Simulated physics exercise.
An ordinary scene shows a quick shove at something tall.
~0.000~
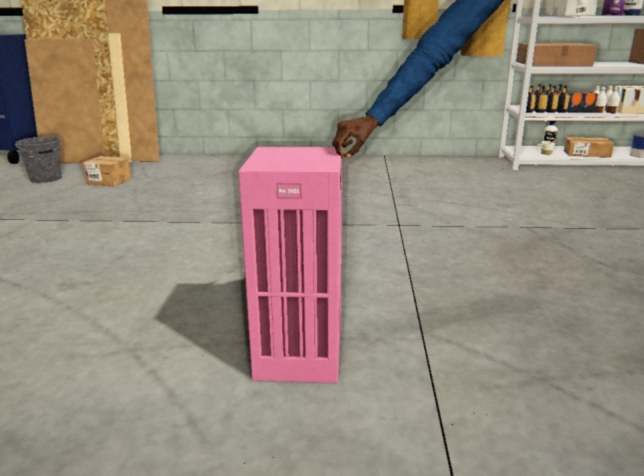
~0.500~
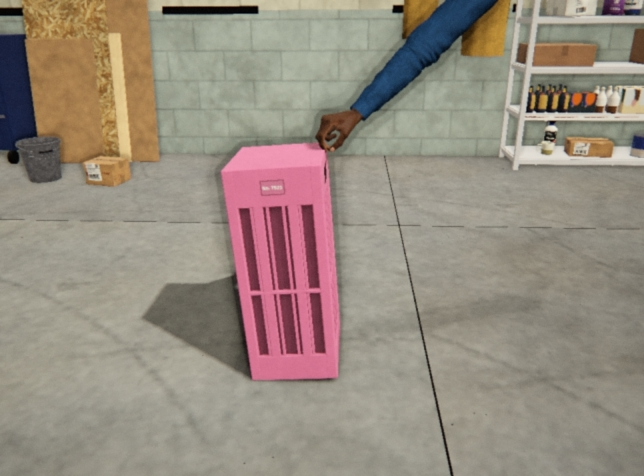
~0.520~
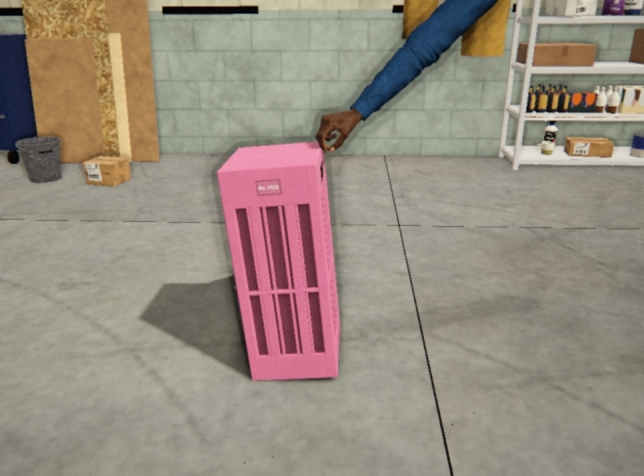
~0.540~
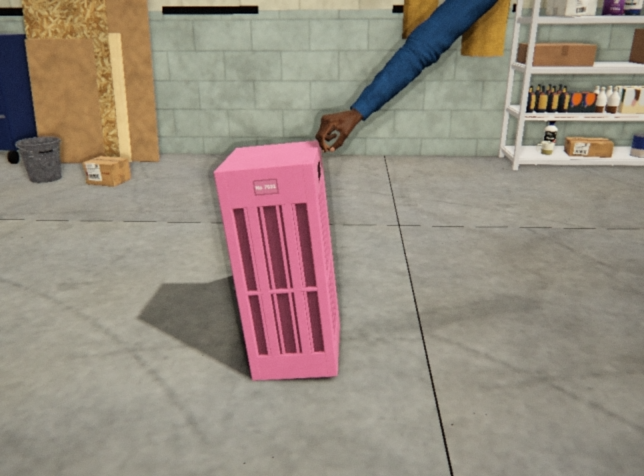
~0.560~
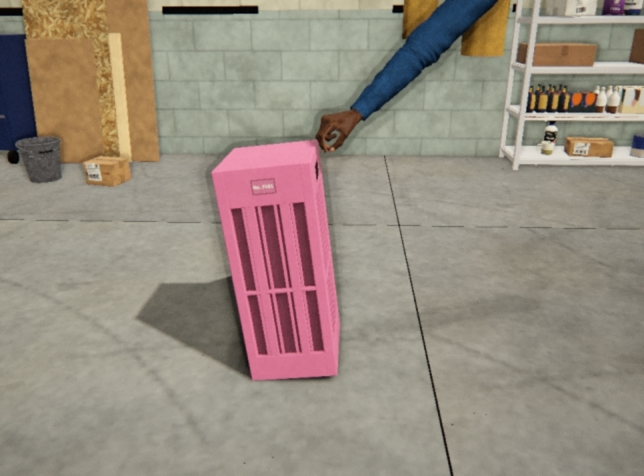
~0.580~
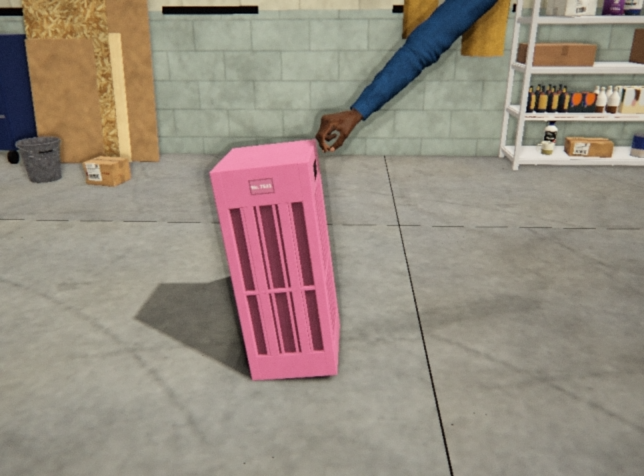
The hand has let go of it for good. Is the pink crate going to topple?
It will tilt but hold steady.
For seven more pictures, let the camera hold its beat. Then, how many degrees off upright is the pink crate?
By then, 6° from upright.
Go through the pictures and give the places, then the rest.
The first frame shows pink crate (297, 264) upright.
The second frame shows pink crate (289, 261) 4° off upright.
The third frame shows pink crate (287, 261) 5° off upright.
The fourth frame shows pink crate (286, 261) 6° off upright.
The fifth frame shows pink crate (285, 260) 6° off upright.
The sixth frame shows pink crate (284, 260) 7° off upright.
After 0.92 s, pink crate 3° off upright near (303, 263).
At rest (3.5 s), the pink crate settles on its feet, near (297, 264).
